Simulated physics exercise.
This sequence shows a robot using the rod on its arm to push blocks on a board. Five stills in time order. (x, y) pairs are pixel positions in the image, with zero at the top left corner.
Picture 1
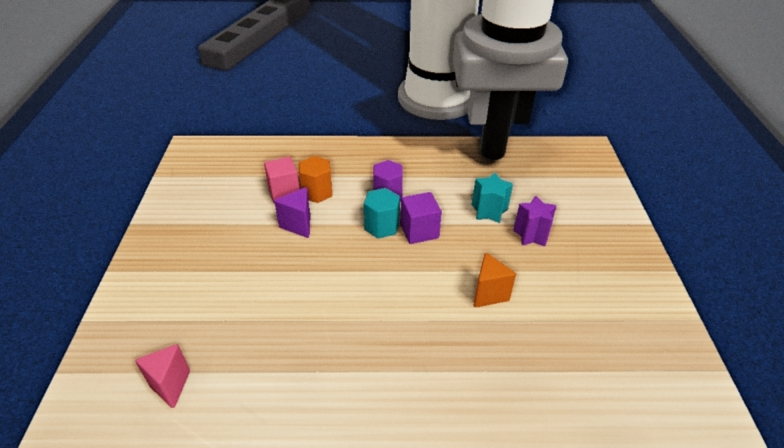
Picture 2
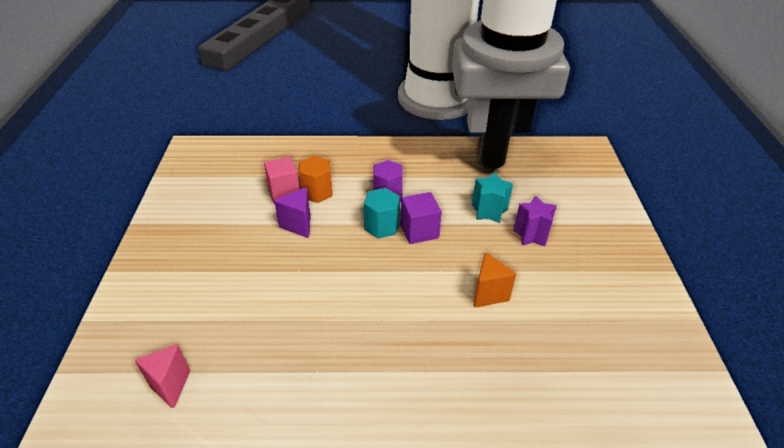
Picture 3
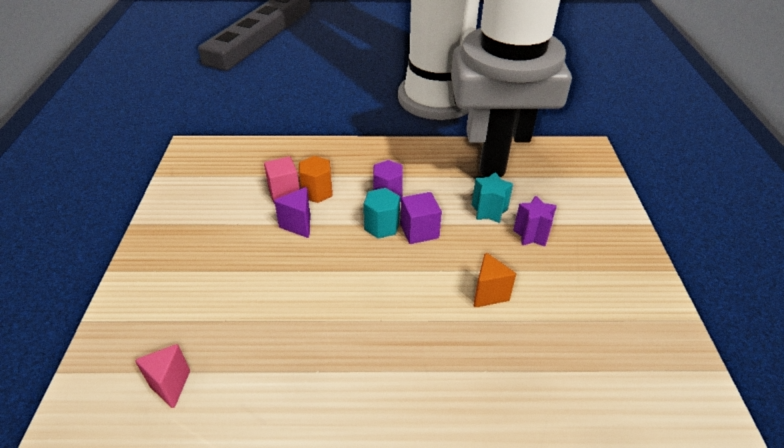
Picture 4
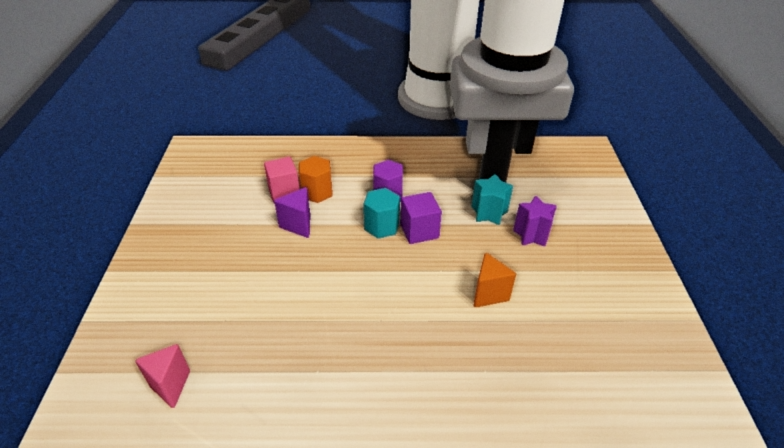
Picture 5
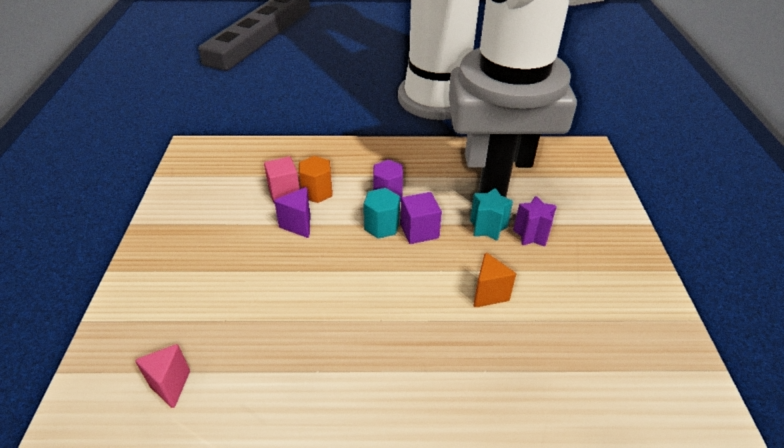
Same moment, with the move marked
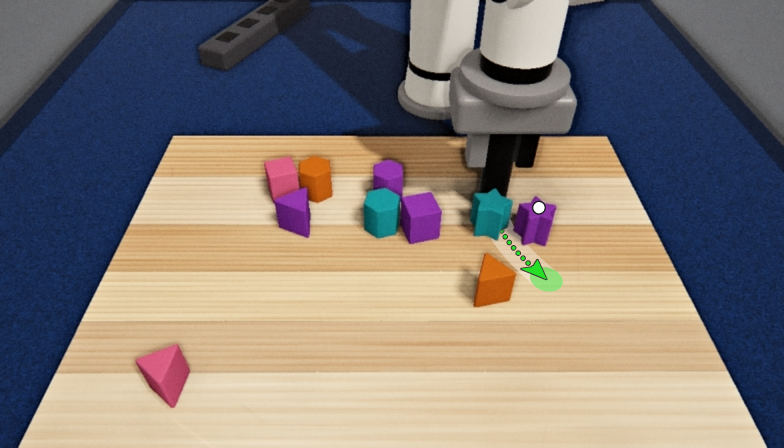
On a wooden board, a robot's rod moves forward and nudges the turquoise star block slightly.
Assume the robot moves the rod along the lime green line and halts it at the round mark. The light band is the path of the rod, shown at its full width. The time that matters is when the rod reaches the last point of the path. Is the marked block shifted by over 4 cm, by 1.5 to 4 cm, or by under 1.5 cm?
It ends 1.5 to 4 cm from its spot.
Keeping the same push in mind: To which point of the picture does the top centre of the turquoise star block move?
That would be at about pixel (493, 229).
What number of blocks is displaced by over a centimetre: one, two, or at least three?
Moved: Exactly two.
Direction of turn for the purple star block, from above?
It twists against the clock when seen from above.
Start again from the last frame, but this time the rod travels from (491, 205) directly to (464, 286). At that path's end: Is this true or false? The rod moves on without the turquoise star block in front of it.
False.
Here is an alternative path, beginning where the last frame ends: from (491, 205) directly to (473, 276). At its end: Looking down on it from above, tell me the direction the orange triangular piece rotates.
Viewed from overhead, the orange triangular piece winds up turned anticlockwise.
The line goes from (491, 205) through (501, 229) and (519, 254) to (546, 279); the dot is on the purple star block.
On the path given first. One third of the way, rod at (503, 222); turquoise star block at (490, 221), turned 45° clockwise; purple star block at (542, 209).
Two thirds of the way, rod at (521, 246); turquoise star block at (493, 229), turned 100° clockwise; purple star block at (551, 218), turned 80° anticlockwise.
At the end, rod at (549, 271); turquoise star block at (493, 229), turned 100° clockwise; orange triangular piece unmoved; purple star block at (553, 220), turned 95° anticlockwise.
